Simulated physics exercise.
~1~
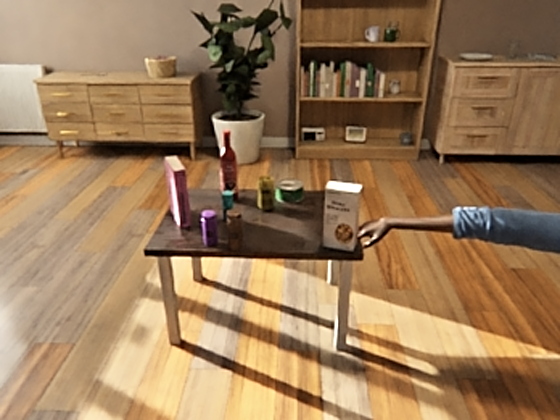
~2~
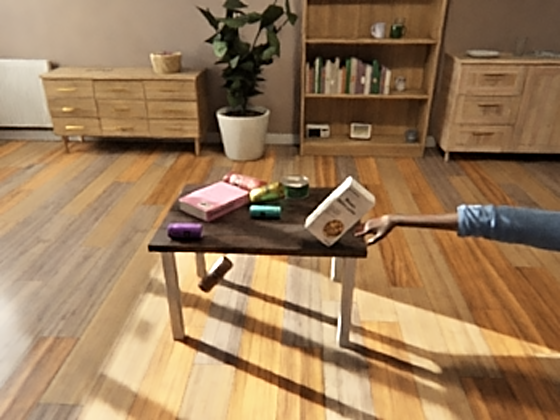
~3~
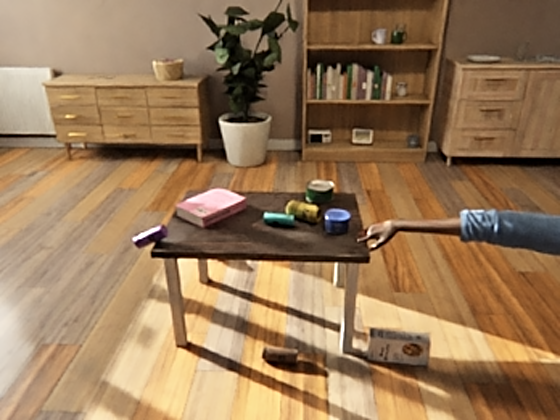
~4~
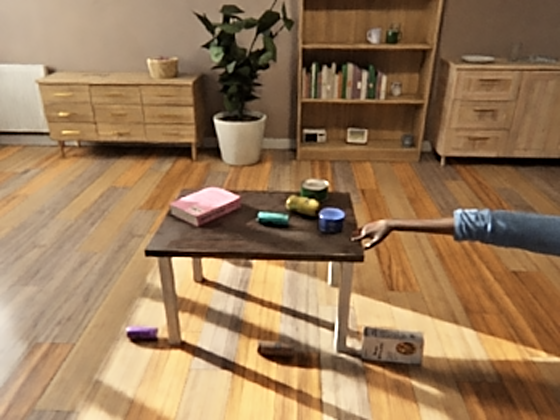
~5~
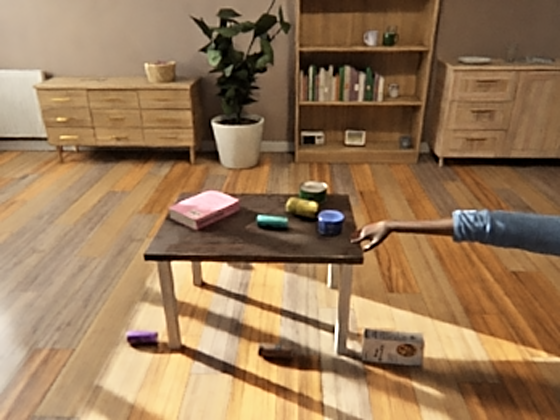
A hand reaches in from the right to the edge of a small dark table crowded with nine upright things, seen from slightly above in a sunlit, wood-floored room with a plant and shelves behind. The pink book stands at left, the red bottle at the back, the white packet at right, with cans and small shakers between. Suddenly the pink book and red bottle topple, the packet tilts and the brown shaker drops. The packet falls too, then the purple shaker leaves the left edge. Finally, packet and both shakers lie on the floor, the bottle is out of sight, and the book, yellow can and turquoise shaker lie on the table beside the green and blue tubs.
